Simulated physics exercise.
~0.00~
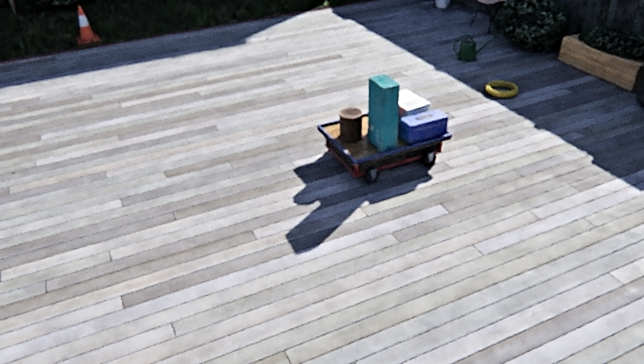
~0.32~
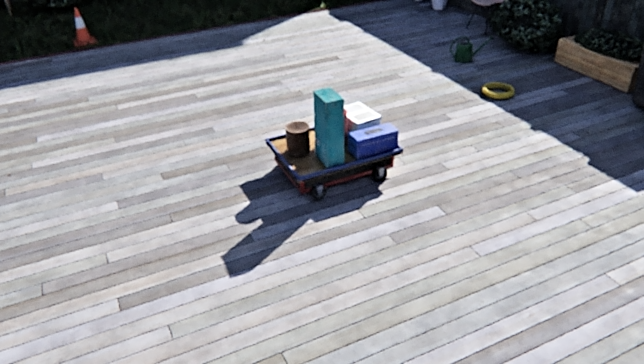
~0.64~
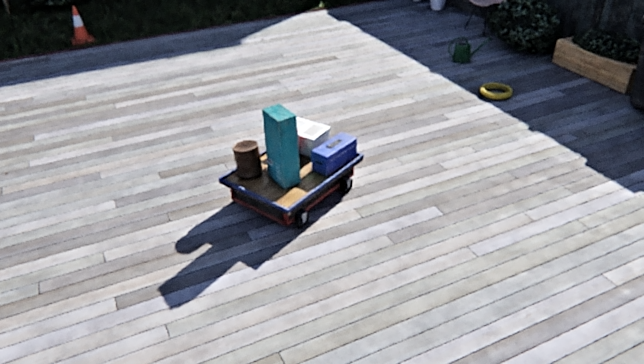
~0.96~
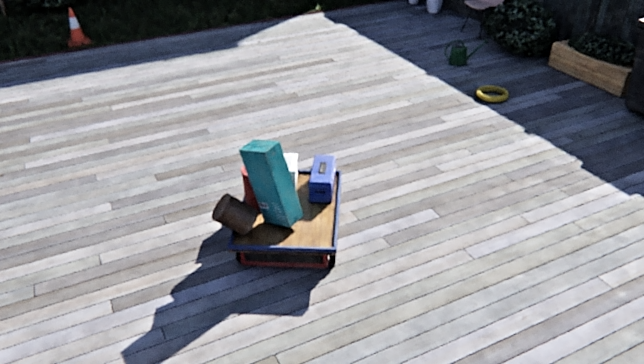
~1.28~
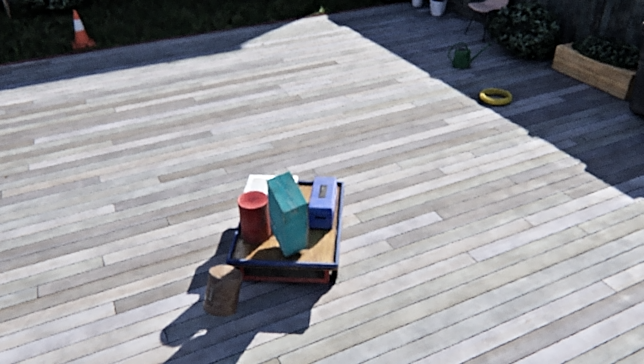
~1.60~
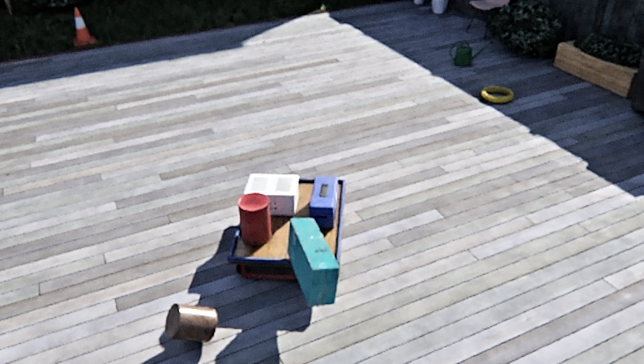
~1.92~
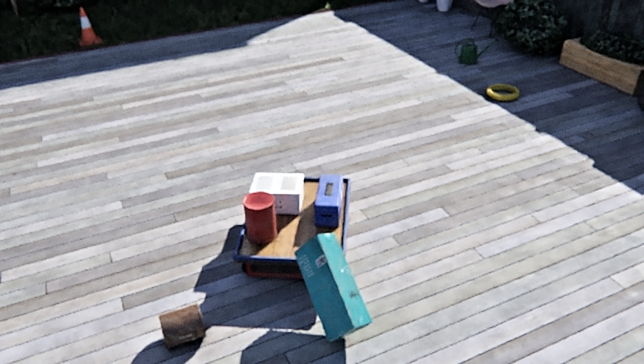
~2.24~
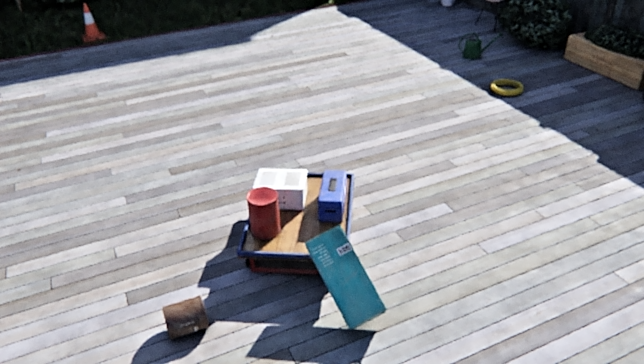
On a sunlit wooden deck, a small cart carrying a brown pail, turquoise box, red pail, blue toolbox and white tote rolls left, turns toward the viewer and stops. The brown pail tumbles off, then the turquoise box topples after it, while the other three items stay aboard.
